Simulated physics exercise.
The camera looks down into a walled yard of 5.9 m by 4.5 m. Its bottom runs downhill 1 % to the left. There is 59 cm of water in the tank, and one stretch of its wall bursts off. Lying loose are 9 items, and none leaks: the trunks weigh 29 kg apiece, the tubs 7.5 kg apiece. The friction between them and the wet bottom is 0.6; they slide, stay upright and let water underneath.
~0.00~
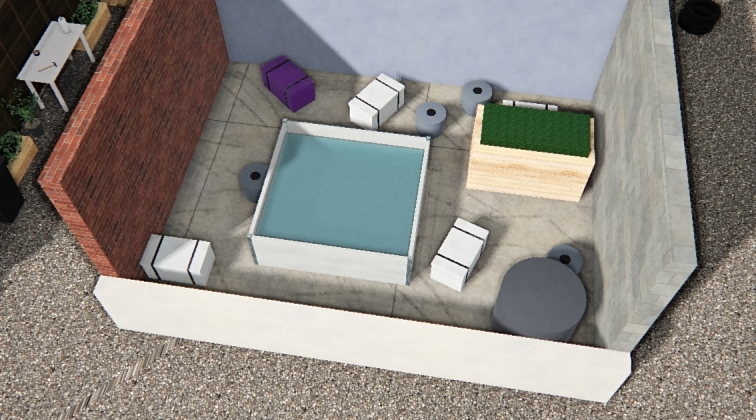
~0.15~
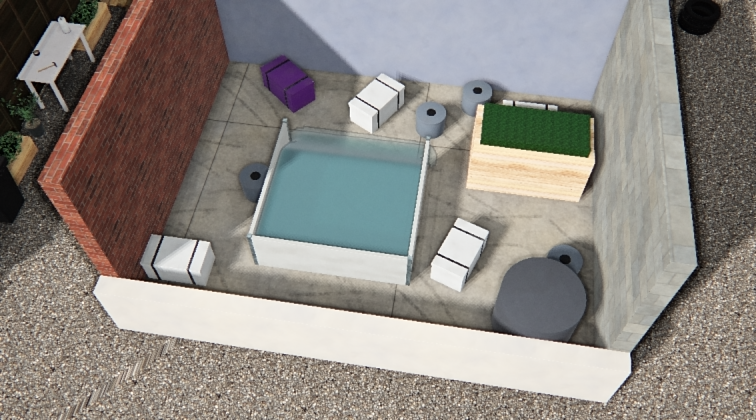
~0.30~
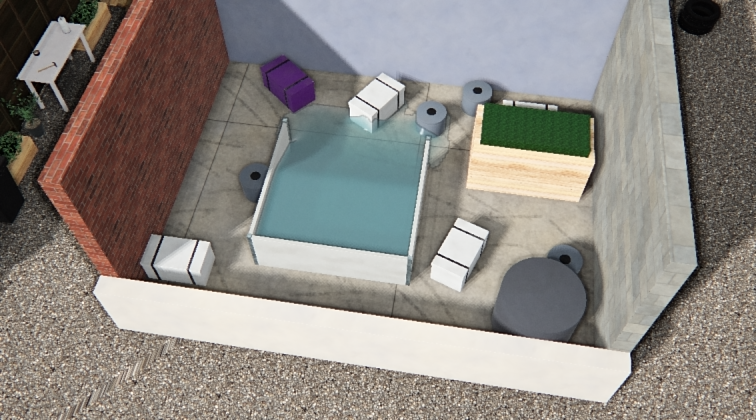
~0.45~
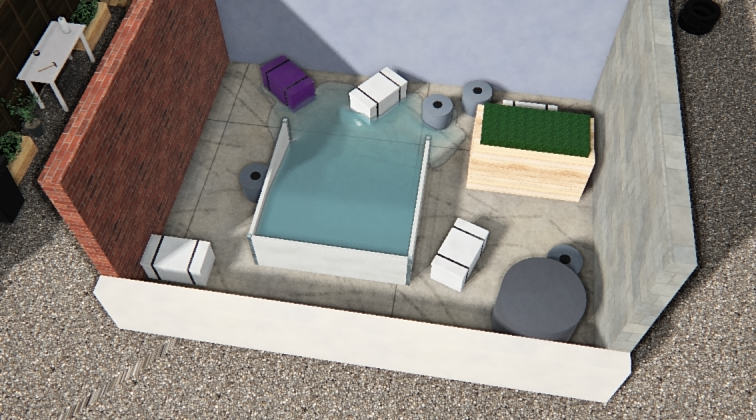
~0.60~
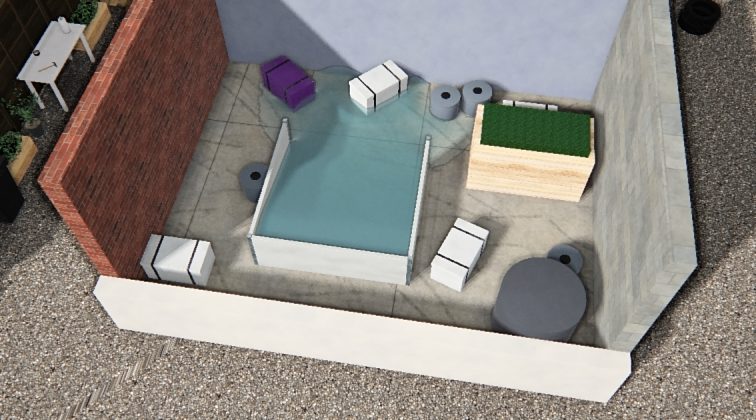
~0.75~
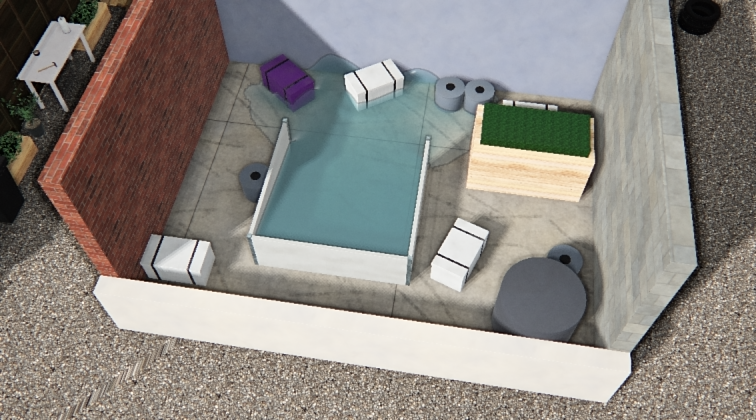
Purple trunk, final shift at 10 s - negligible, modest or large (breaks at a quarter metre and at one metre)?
Large.
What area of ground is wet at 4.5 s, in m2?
Some 22 m2 of it.
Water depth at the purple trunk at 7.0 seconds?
About 12 cm.
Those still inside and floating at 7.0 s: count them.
I get 9.
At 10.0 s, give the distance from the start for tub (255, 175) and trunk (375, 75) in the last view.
300 cm and 400 cm, respectively.
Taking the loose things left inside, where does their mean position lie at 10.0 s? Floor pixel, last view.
Roughly at (388, 210).
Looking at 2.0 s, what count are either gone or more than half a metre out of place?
That would be 4.
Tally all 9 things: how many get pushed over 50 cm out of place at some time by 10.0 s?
The count comes to 8.
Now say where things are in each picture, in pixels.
The purple trunk at (287, 75) rests on the ground; water covers 3.8 m2; 0 of 9 have shifted, in the first frame.
The purple trunk at (287, 75), on the bottom; 4.8 m2 under water; 0 of 9 have shifted, in the second frame.
The purple trunk at (287, 75) rests on the ground; water covers 5.9 m2; 0 of 9 have shifted, in the third frame.
The purple trunk at (287, 75), on the bottom; 6.9 m2 under water; 2 of 9 have shifted, in the fourth frame.
The purple trunk at (287, 75) rests on the ground; 8.2 m2 under water; 2 of 9 have shifted, in the fifth frame.
The purple trunk at (287, 74), on the bottom; water covers 9.1 m2; 2 of 9 have shifted, in the sixth frame.
After 2.0 s the purple trunk is near (239, 76), 0.7 m from its start, aground; 3 afloat.
After 4.5 s the purple trunk is near (235, 239), 3.1 m from its start, afloat; 6 afloat.
After 7.0 s the purple trunk is near (229, 251), 3.2 m from its start, afloat; 9 afloat.
After 10.0 s the purple trunk is near (231, 254), 3.3 m from its start, afloat; 9 afloat.
